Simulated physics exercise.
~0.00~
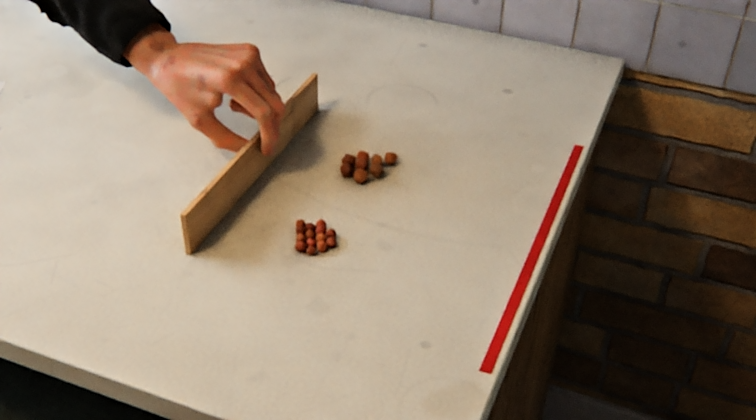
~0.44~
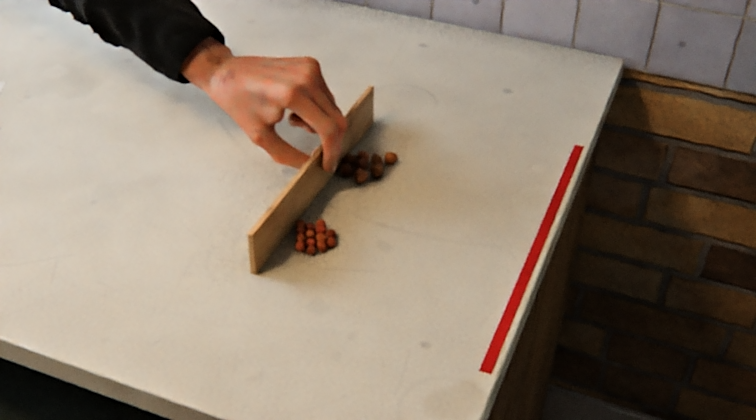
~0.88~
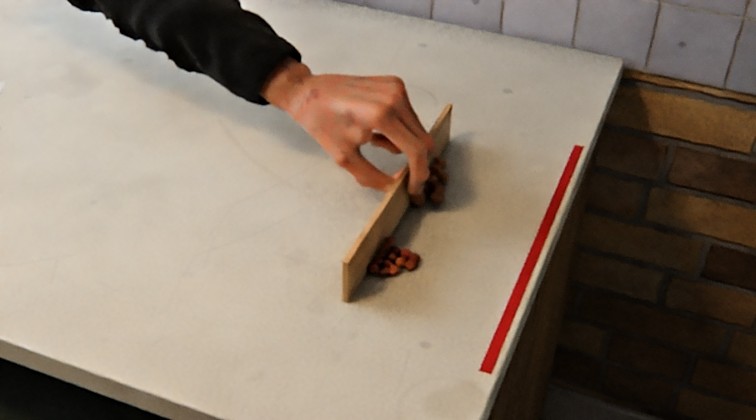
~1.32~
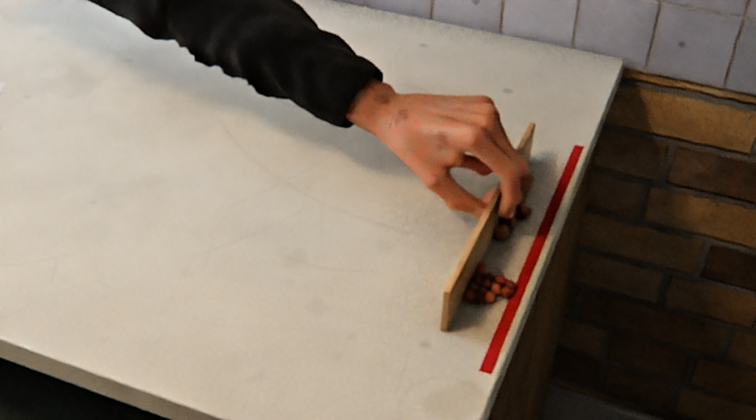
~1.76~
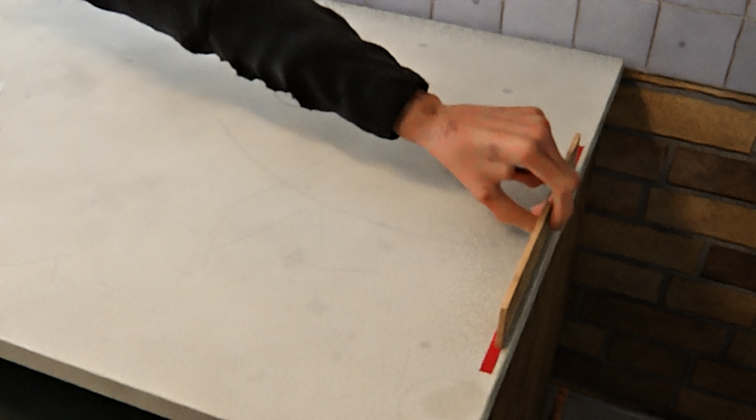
On a pale tabletop, a hand slides a wooden strip right, pushing two small heaps past red tape.
